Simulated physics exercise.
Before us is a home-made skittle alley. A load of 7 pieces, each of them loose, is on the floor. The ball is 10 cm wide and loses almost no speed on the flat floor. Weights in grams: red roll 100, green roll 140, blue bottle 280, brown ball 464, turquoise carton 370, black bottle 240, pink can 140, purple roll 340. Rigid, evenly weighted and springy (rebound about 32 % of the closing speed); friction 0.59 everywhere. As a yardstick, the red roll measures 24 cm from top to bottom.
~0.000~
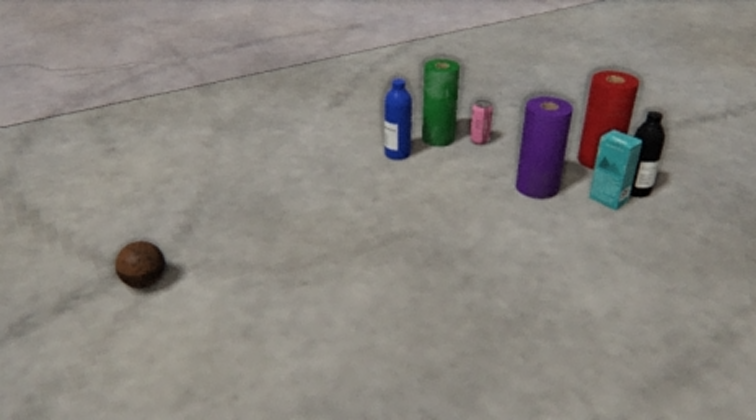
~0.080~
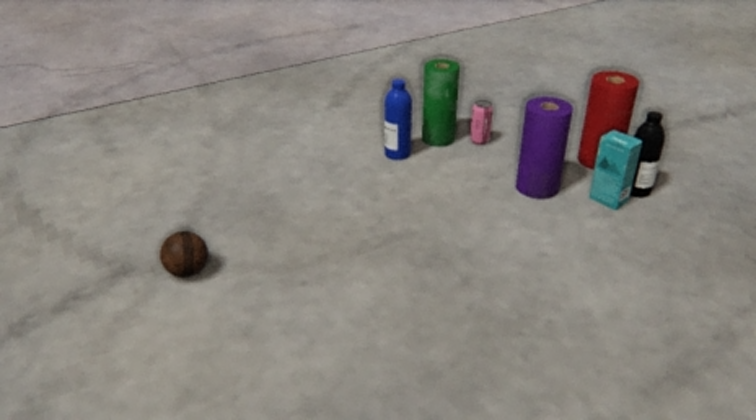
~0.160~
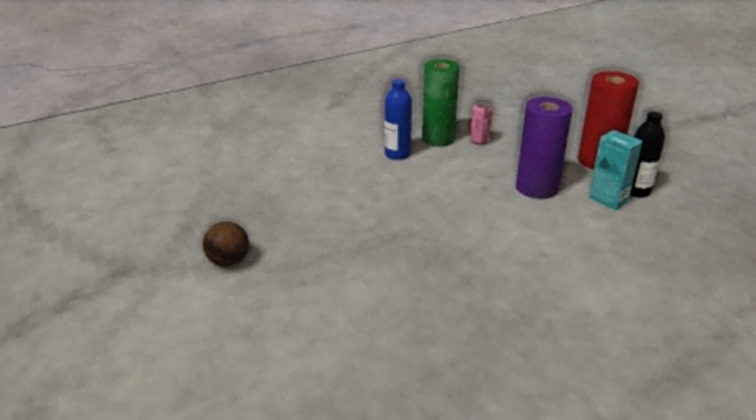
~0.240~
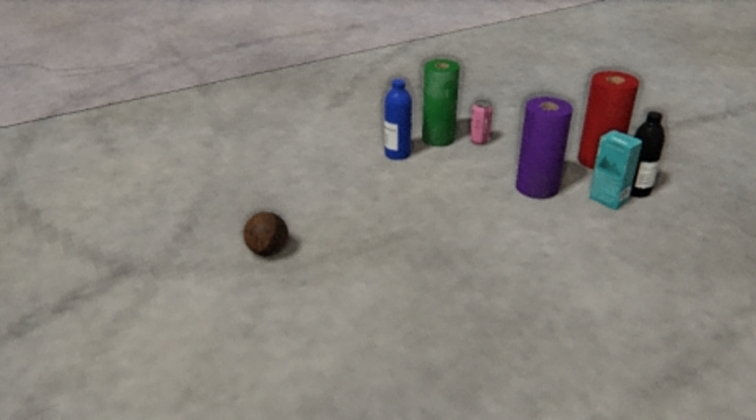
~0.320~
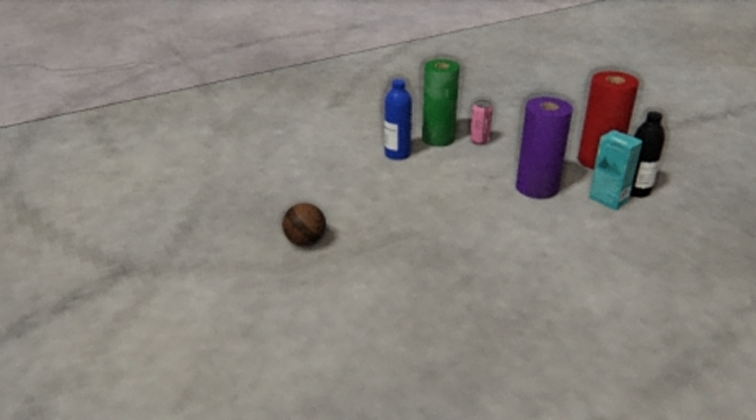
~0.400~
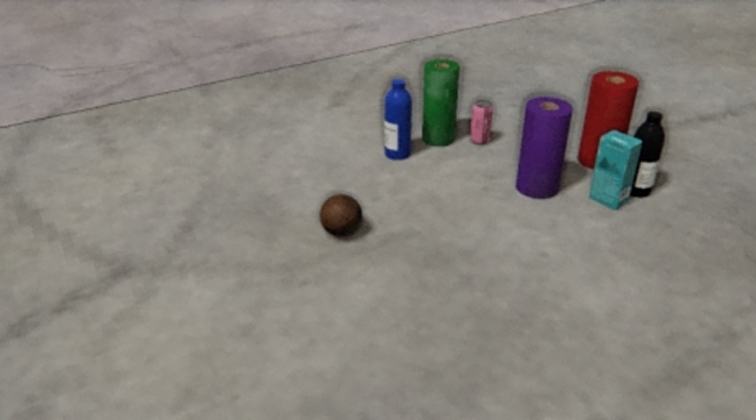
A brown ball rolls rightward across the grey floor, nearing seven colourful standing objects.
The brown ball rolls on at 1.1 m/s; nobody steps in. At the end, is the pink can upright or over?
The pink can keeps standing.
By 0.70 s, ball has run 79 cm; brown ball near (467, 185).
By 1.50 s, ball has run 102 cm; brown ball near (516, 145); purple roll 4 cm from its spot.
By 2.90 s, ball has run 125 cm; brown ball near (518, 98); purple roll 4 cm from its spot.
When it is over (4.0 s), all 7 within 8 cm of the start. End places, in pixels of the last picture, pink can near (482, 123).
